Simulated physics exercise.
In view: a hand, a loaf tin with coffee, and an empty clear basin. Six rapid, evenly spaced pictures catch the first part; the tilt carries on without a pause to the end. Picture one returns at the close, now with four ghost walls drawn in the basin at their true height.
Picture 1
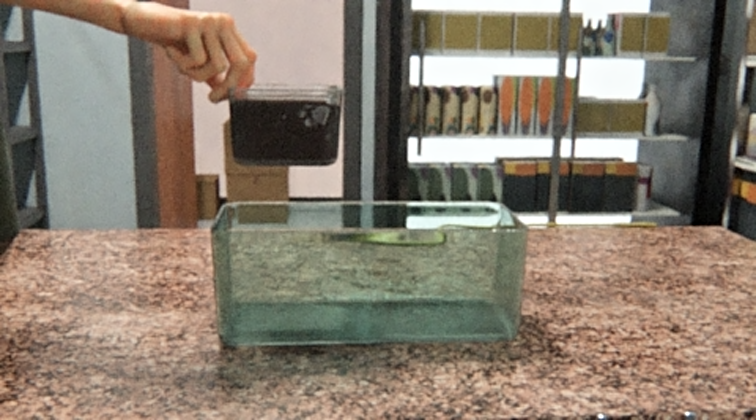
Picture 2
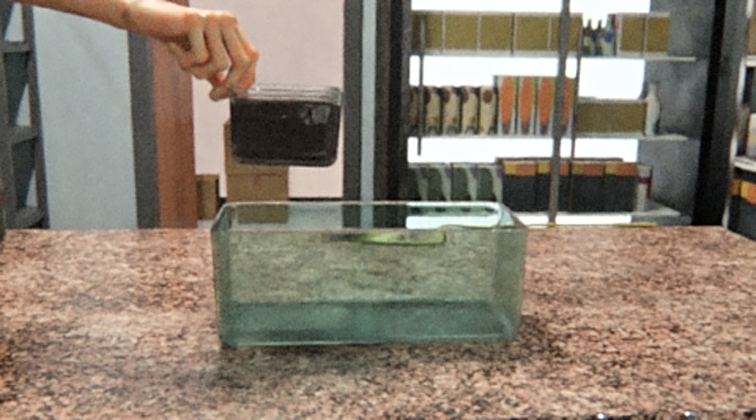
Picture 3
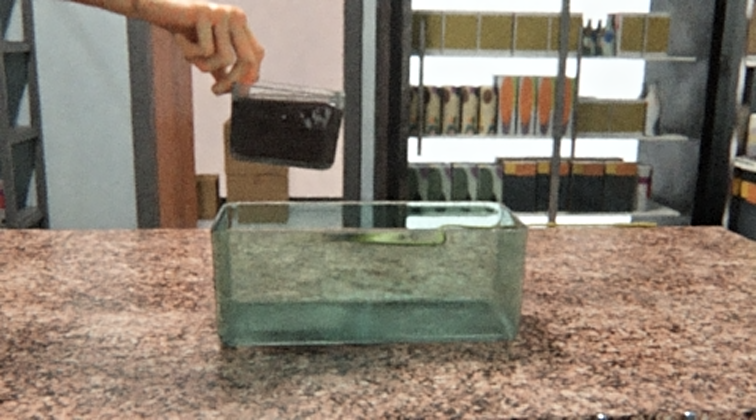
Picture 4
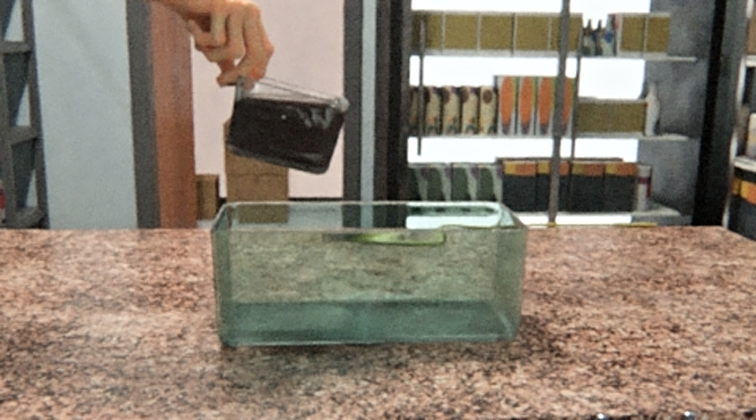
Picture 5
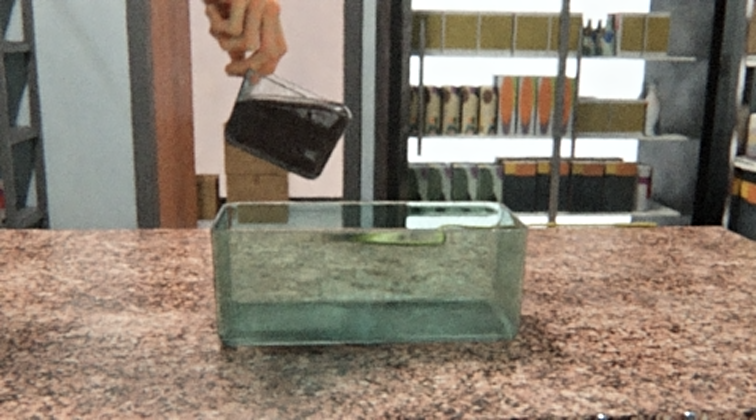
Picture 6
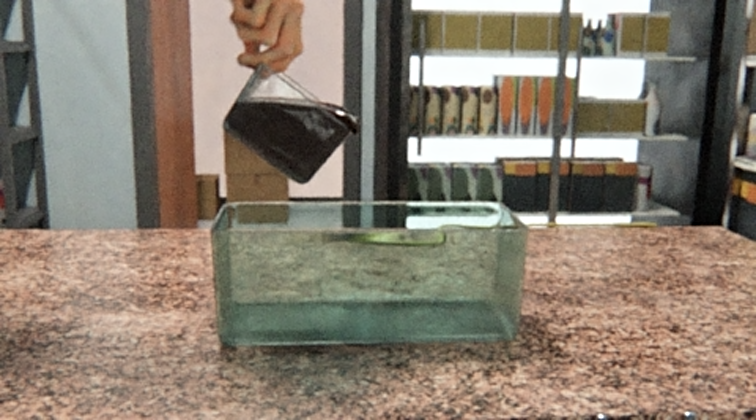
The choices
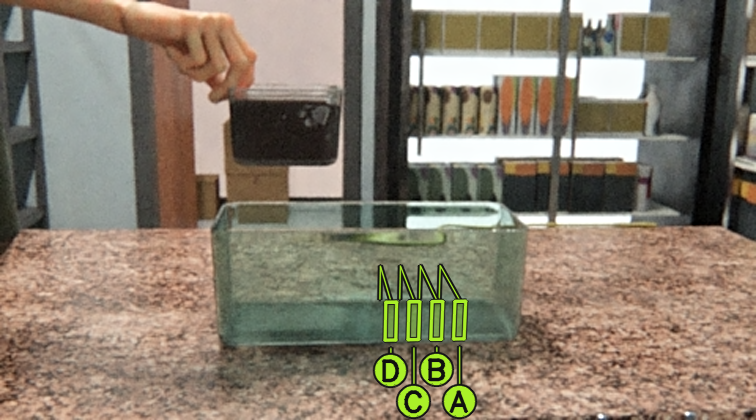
A hand reaches in from the upper left above a speckled pinkish-brown counter, seen from the front by a still camera, with a doorway and stocked shelves behind. It holds a clear tin of dark coffee over a wide, greenish clear basin. The hand holds the tin level, then tilts it steadily down to the right, and the coffee reaches and just crosses its right lip.
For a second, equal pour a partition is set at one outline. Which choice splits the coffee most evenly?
Best: D.
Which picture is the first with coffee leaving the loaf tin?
In picture 5.
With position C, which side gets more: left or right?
The left one.
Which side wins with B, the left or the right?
The left side.
In lime, A at (459, 346); B at (436, 347); C at (413, 347); D at (390, 348).
For position A, about 87 % ends left of the wall and 11 % right of it; 3 % is lost outside.
For position B, about 88 % ends left of the wall and 10 % right of it.
For position C, about 75 % ends left of the wall and 22 % right of it; 3 % is lost outside.
For position D, about 50 % ends left of the wall and 50 % right of it.
